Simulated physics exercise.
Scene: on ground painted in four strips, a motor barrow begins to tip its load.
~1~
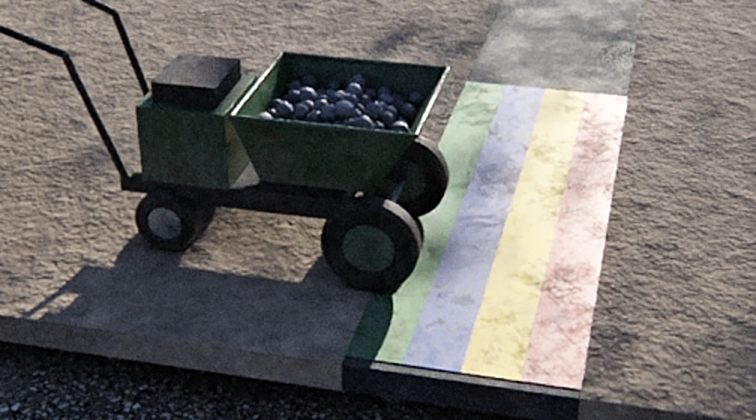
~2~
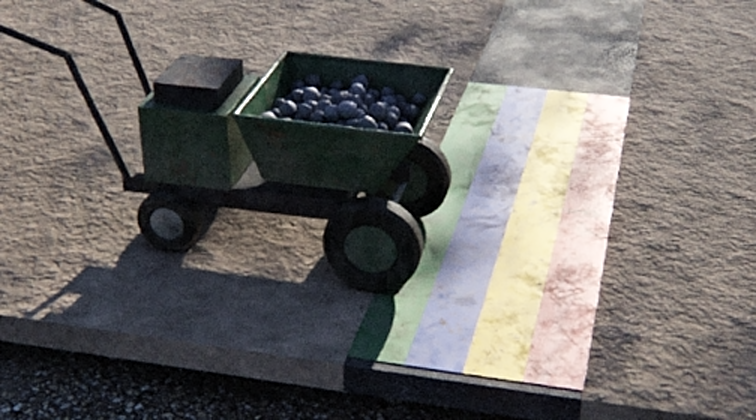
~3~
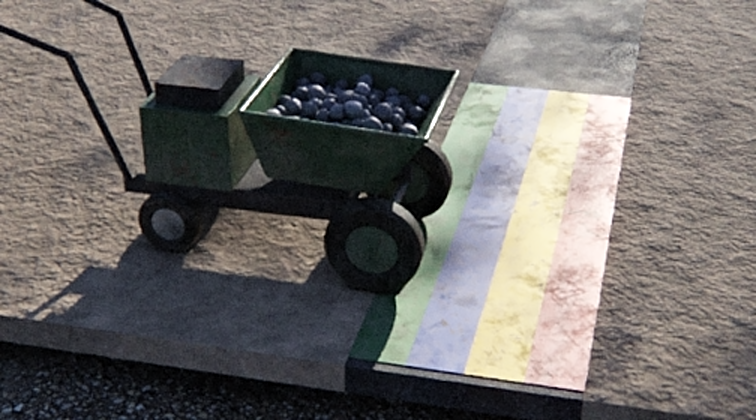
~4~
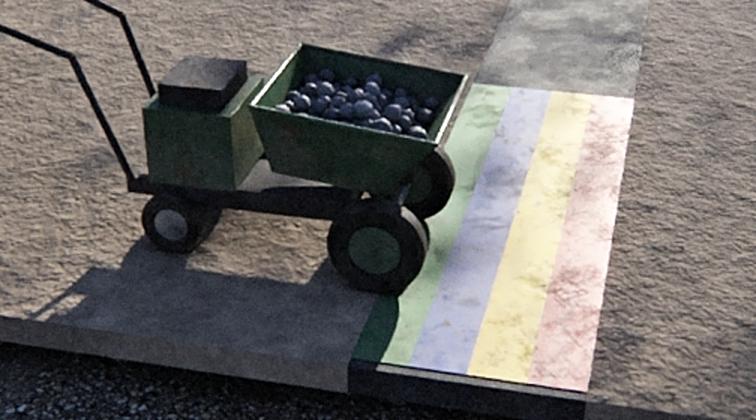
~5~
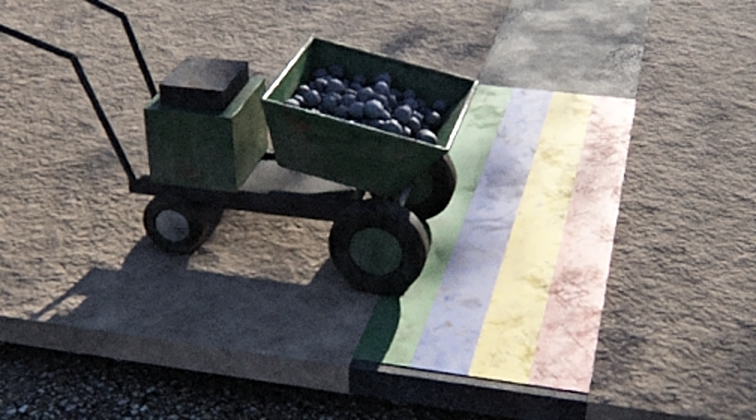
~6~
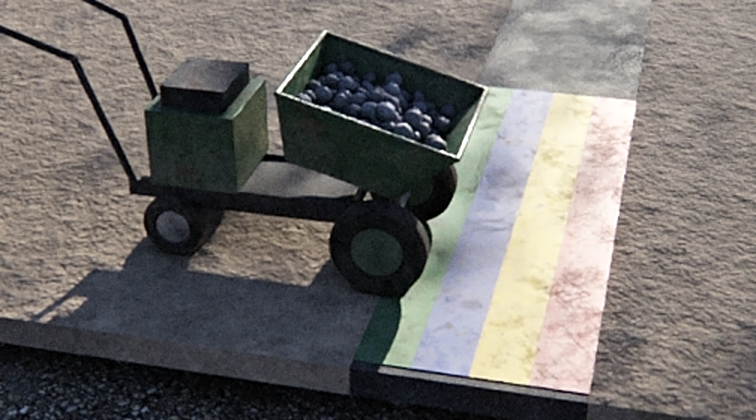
On ground painted in green, blue, yellow and red strips, a motor barrow slowly tilting its skip of dark round cobbles rightward.
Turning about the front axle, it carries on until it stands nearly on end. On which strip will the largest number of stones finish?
The largest number finish on the red strip.
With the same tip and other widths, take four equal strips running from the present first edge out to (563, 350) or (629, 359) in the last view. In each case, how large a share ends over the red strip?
30 and 30 in a hundred.
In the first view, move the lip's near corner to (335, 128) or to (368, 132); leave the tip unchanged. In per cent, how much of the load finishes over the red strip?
Well, you'd get roughly 10 per cent from the first place and roughly 20 per cent from the second.
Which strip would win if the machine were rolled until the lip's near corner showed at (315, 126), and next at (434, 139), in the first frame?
The first case gives the strip in blue, the second gives that red strip.
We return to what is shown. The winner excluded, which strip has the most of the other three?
That would be yellow, in second.
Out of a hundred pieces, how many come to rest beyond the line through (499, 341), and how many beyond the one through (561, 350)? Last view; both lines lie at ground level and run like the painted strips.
In order: Near 70 %, then 40 %.
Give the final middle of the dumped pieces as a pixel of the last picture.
Centre at rest, last view: Approx. (580, 267).
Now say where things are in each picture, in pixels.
The first picture shows lip of the skip near (415, 137), level; top of the load near (340, 115), round cobbles; green strip near (390, 318); blue strip near (445, 326); yellow strip near (502, 333); red strip near (559, 341).
The second picture shows lip of the skip near (419, 138), level; top of the load near (343, 115).
The third picture shows lip of the skip near (425, 141), tipped barely; top of the load near (348, 115).
The fourth picture shows lip of the skip near (435, 145), tipped a little; top of the load near (332, 117).
The fifth picture shows lip of the skip near (446, 152), tipped a little; top of the load near (321, 113).
The sixth picture shows lip of the skip near (457, 160), tipped clearly; top of the load near (344, 98); green strip near (398, 322); blue strip near (454, 330); yellow strip near (510, 338); red strip near (567, 346).
Shortly afterwards, skip tipped steeply; the whole lot in the skip.
Next, skip tipped right over; all but a few in the skip; a little over the yellow strip; only a few over the red strip.
Some moments later, skip tipped right over; near a third in the skip; near a quarter over the yellow strip; near a third over the red strip; a little off the paint.
In the end, skip tipped right over; near a quarter in the skip; none at all over the green strip; none at all over the blue strip; near a quarter over the yellow strip; near a third over the red strip; near a quarter off the paint.
